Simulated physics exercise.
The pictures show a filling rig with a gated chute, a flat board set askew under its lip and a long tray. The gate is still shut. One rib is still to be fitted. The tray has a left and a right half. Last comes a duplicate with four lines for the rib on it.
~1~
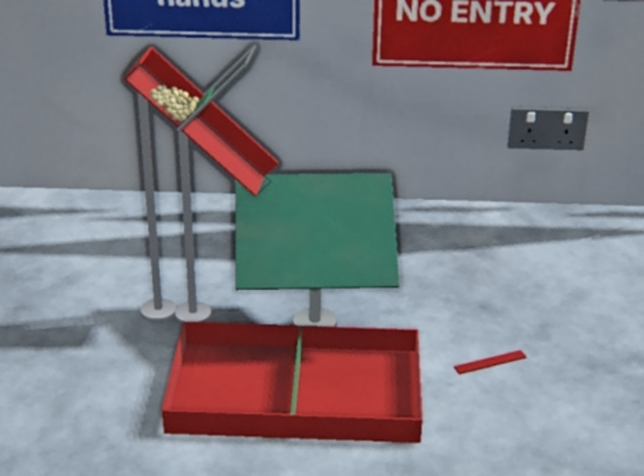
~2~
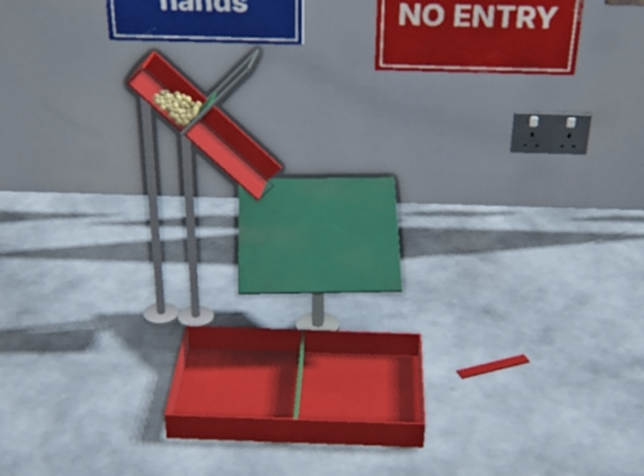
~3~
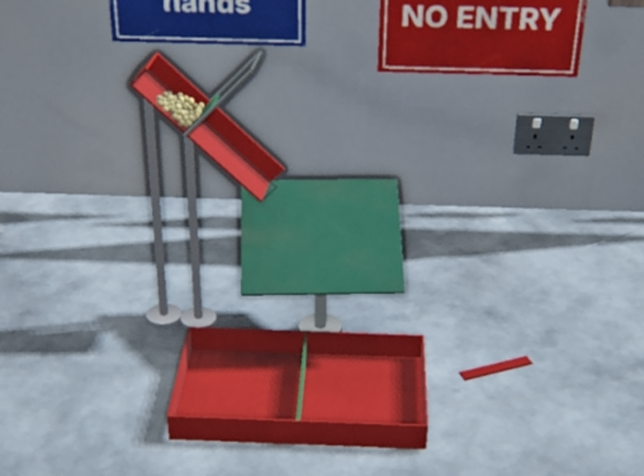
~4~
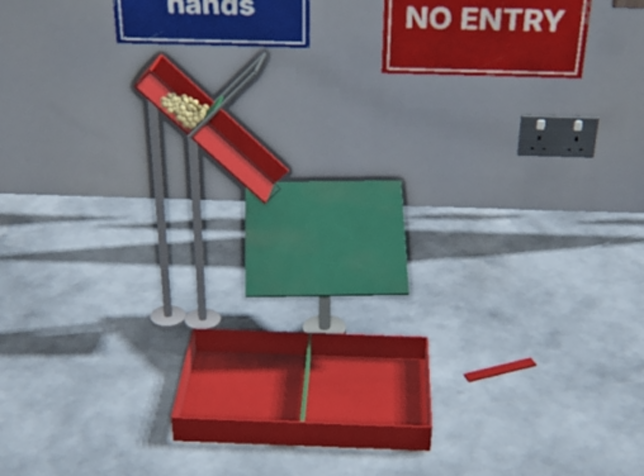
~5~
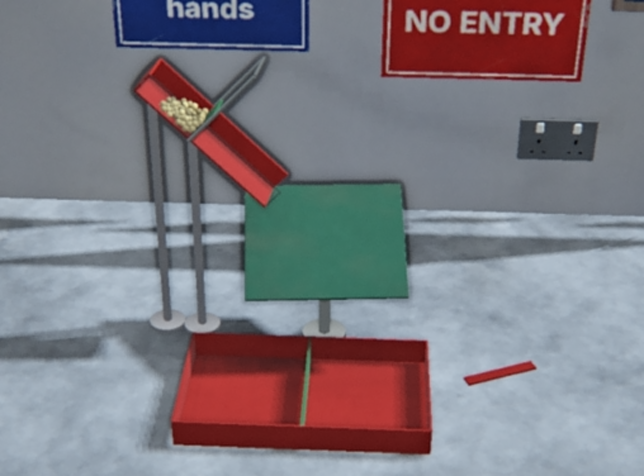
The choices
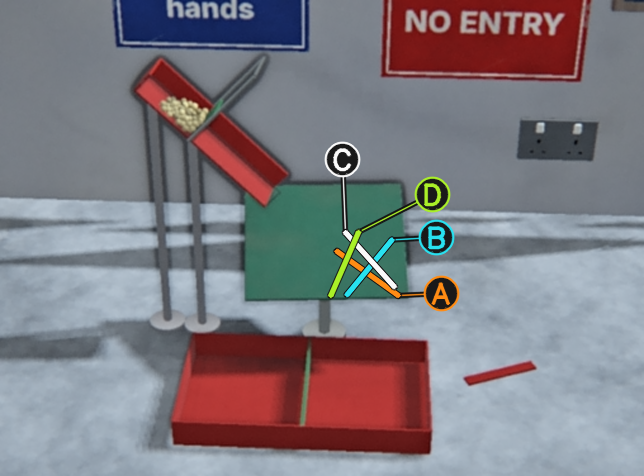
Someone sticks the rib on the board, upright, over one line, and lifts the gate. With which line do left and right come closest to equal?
The best line is D.
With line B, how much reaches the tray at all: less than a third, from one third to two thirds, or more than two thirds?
Line B gives more than two thirds.
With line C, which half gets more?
More lands on the right.
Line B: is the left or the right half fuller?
Right.
On the marked copy, line A from (336, 251) to (398, 295); line B from (391, 239) to (347, 294); line C from (345, 232) to (394, 286); line D from (358, 232) to (330, 295).
If A is chosen, of what is caught, a stray few in the left half, nearly all in the right.
If B is chosen, of what is caught, a small part in the left half, nearly all in the right.
If C is chosen, of what is caught, a stray few in the left half, nearly all in the right.
If D is chosen, of what is caught, about half in the left half, about half in the right.
